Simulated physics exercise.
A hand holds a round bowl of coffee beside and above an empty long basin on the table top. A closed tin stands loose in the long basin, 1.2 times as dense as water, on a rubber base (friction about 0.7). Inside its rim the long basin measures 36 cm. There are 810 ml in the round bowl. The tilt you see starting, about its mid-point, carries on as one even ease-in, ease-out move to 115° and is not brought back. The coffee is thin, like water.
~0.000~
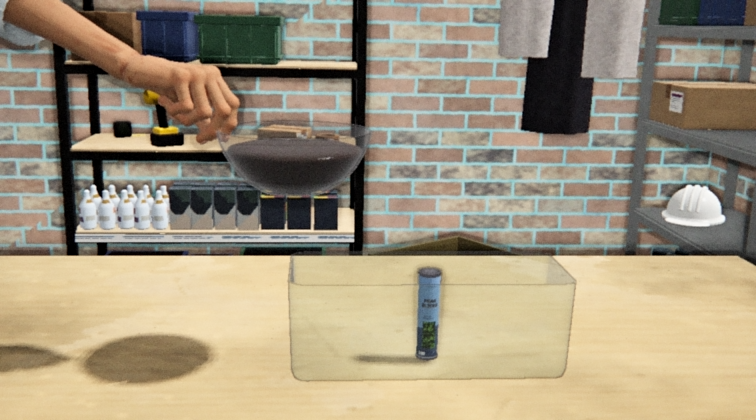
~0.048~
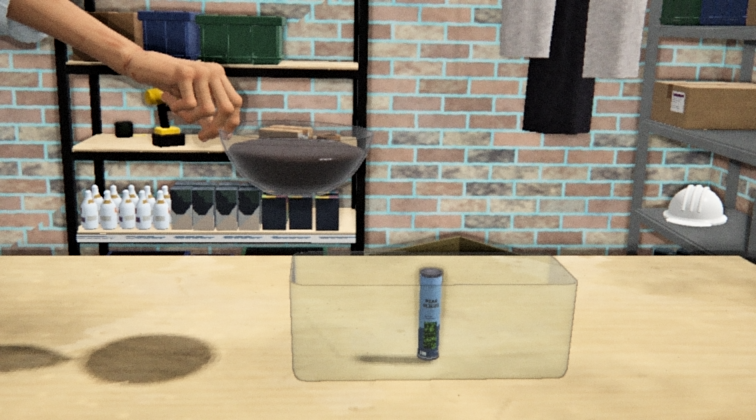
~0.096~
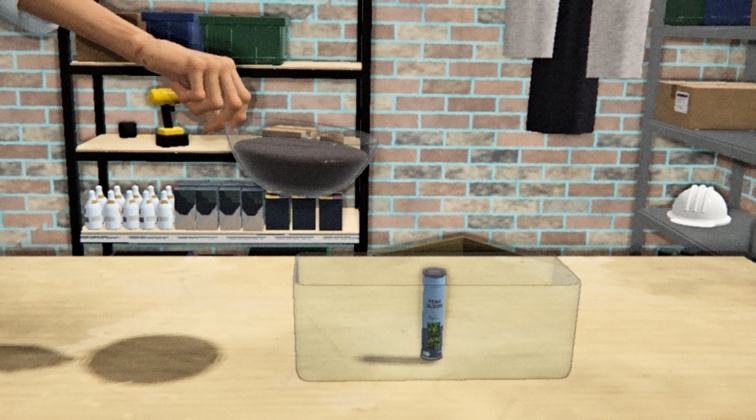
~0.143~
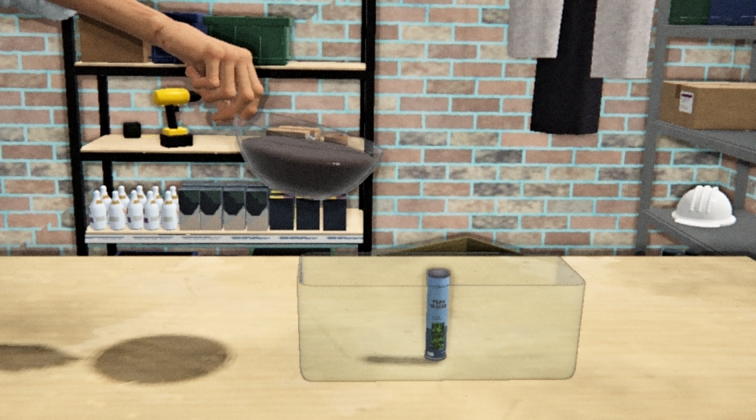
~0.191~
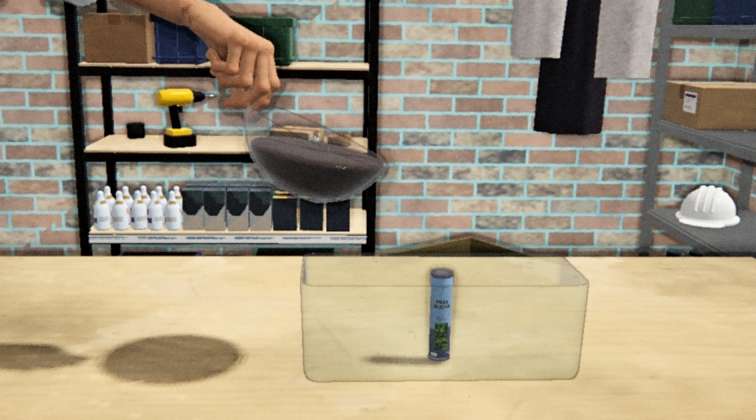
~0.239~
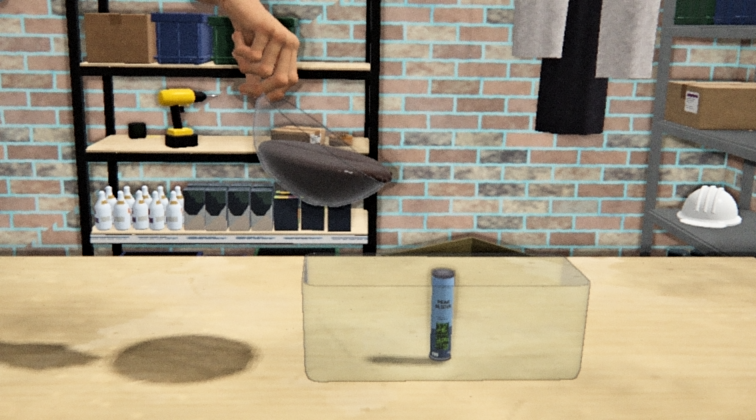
In this clip, a hand holds a clear round bowl of dark liquid above and left of a long transparent basin with an upright blue tin inside, then tilts the bowl rightward until the liquid reaches its lowered rim.
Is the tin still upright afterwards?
It falls.
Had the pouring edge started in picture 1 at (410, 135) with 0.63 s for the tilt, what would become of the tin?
Then it falls.
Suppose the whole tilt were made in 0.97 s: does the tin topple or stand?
Then it keeps standing.
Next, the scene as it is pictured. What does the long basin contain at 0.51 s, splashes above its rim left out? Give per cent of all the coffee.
About 78 per cent.
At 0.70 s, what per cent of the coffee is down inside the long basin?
Near 94 in a hundred.
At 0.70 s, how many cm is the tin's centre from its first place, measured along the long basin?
About 4 cm.
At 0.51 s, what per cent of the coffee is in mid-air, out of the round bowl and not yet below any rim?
About 20 per cent.
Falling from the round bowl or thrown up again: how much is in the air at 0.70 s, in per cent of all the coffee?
Some 3 per cent.
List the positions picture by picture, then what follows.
In the first frame, it leans 0°; its right rim is at (371, 132); the coffee meets the walls at (226, 147) and (363, 148); the long basin's rim runs from (290, 269) to (562, 269); the tin's top is at (430, 275).
In the second frame, it leans 2°; its right rim is at (373, 135); the coffee meets the walls at (228, 146) and (364, 149).
In the third frame, it leans 6°; its right rim is at (378, 141); the coffee meets the walls at (233, 143) and (368, 153).
In the fourth frame, it leans 14°; its right rim is at (383, 152); the coffee meets the walls at (241, 140) and (376, 158).
In the fifth frame, it leans 24°; its right rim is at (386, 166); the coffee meets the walls at (250, 140) and (384, 163).
In the sixth frame, it leans 36°; its right rim is at (384, 182); the coffee meets the walls at (258, 144) and (372, 164); 4 per cent is over the edge.
Then, 0.51 s in, the tilt is 104° and 1 per cent is still to pour; the tin stands where it began.
Then, 0.70 s in, the tilt is 115° and 0 per cent is still to pour; the tin leans 20°.
Then, 0.91 s in, the tilt is 115° and 0 per cent is still to pour; the tin lies on its side.
Then, 1.13 s in, the tilt is 115° and 0 per cent is still to pour; the tin lies on its side.
Finally, the tin lies on its side.
